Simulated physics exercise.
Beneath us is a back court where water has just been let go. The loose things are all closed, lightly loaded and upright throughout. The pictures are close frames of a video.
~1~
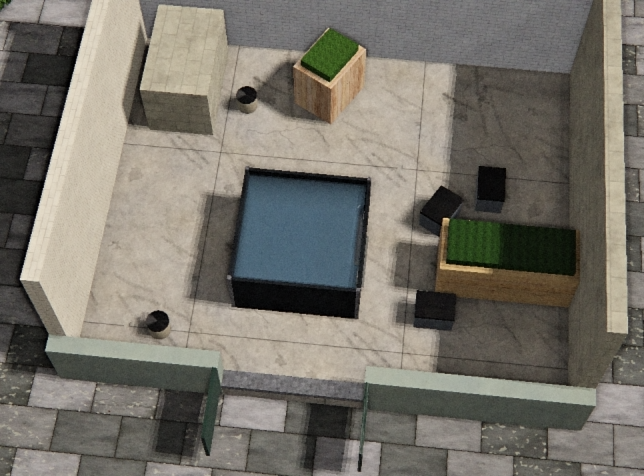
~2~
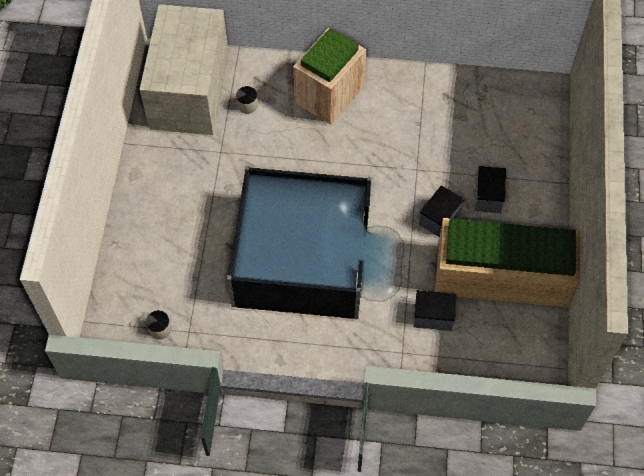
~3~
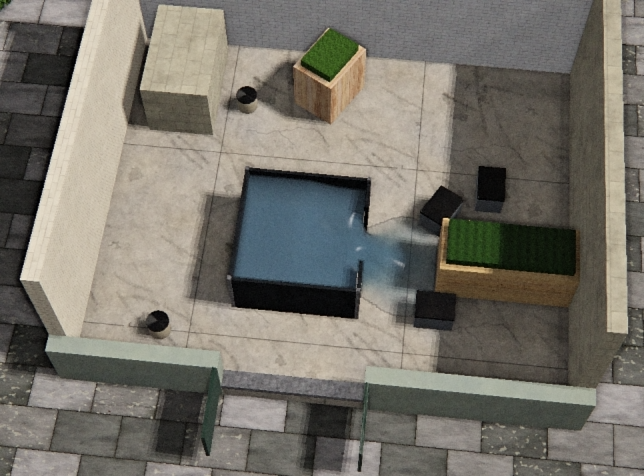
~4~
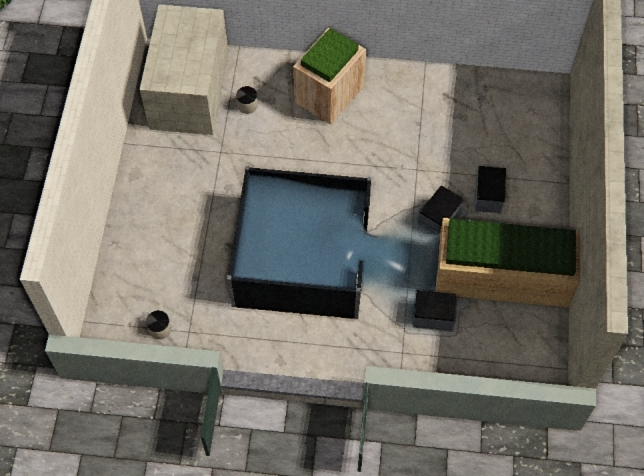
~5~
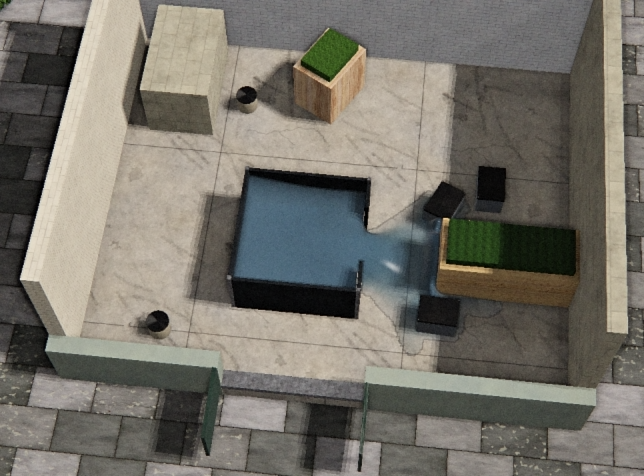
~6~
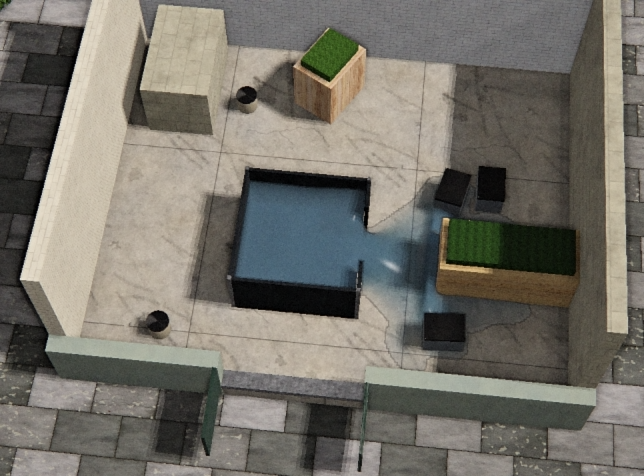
In a walled back court seen from above, water pours from an opening in the right side of a dark square tank and spreads across the paving around a grass-topped wooden planter, and two nearby dark chests shift slightly.
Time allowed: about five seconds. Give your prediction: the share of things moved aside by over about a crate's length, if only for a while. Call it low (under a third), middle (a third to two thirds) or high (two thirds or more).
Middle.
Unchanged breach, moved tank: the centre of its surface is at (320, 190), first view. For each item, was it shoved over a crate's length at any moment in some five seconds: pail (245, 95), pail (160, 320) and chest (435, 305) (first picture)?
Object by object, in turn: Lingered near its place, lingered near its place, travelled a good distance.
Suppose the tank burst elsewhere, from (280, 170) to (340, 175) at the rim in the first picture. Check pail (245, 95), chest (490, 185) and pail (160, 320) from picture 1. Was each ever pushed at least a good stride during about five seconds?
Order as asked: Sent that far; not sent that far; not sent that far.
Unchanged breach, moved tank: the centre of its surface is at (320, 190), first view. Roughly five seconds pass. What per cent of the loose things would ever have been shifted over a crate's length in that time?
Roughly 60 per cent.
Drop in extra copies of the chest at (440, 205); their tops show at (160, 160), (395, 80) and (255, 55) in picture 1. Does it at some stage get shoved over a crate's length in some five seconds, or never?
Taking them one at a time: Falls short; falls short; falls short.
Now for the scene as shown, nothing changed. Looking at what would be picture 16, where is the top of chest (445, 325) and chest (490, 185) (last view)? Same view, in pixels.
I'd say around (551, 360) for the first and around (559, 132) for the second.
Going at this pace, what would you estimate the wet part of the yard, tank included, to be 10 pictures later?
Roughly 50 %.
A moment on, 2 of 5 are well off their spots; 0 afloat.
Next, 3 of 5 are well off their spots; 2 afloat.
Later, 3 of 5 are well off their spots; 2 afloat.
In the end, 3 of 5 are well off their spots, and 3 have been at some point; 3 afloat.
